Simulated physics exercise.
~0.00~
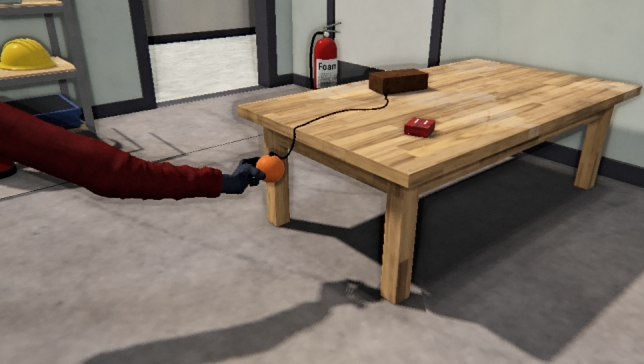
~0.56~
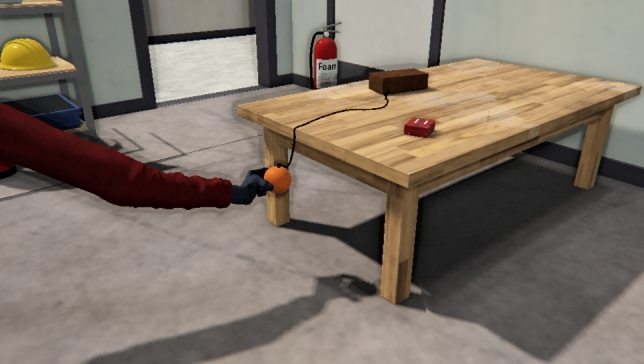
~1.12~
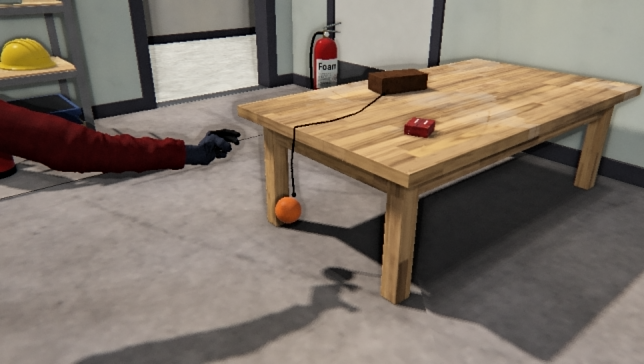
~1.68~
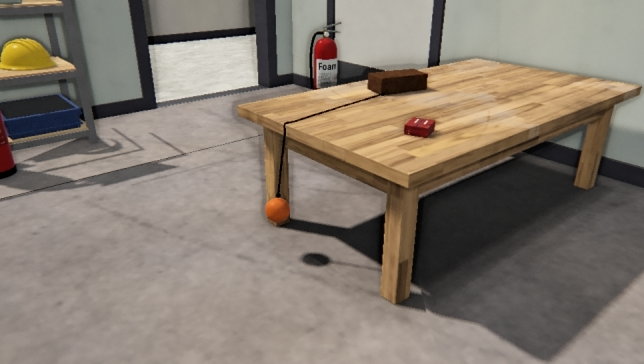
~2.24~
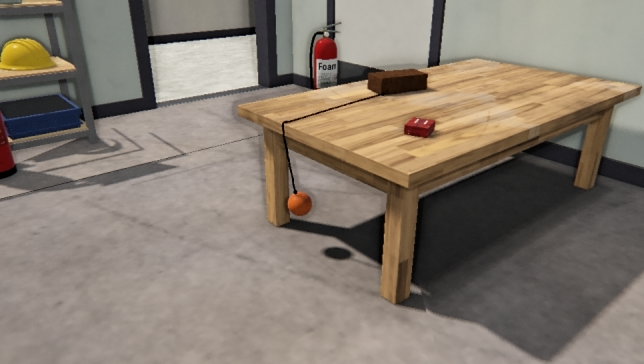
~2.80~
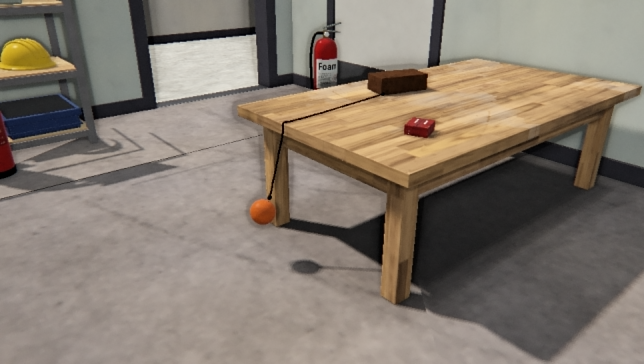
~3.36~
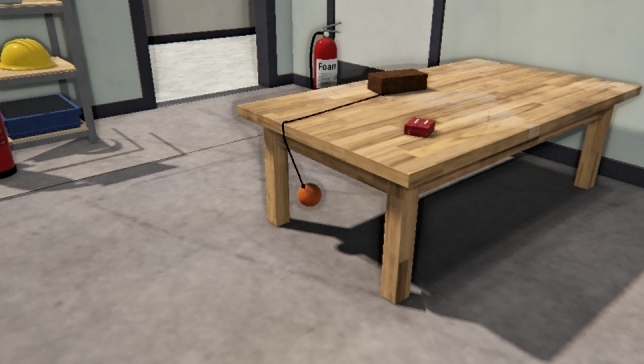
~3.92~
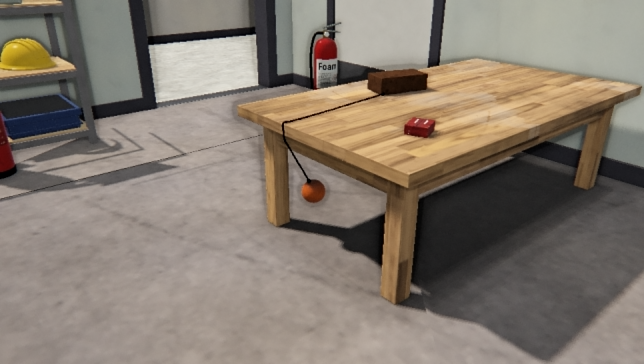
An orange ball on a dark cord is held by a gloved hand beside a wooden workbench, with the cord running over the table edge to a brown brick near a small red box. The hand lowers the ball slightly, then lets go and draws back to the left. The ball drops until the cord pulls straight and stops it above the floor. It then swings left and right below the edge, while the brick and the red box stay put. At the end it still dangles from the cord, out to the right.
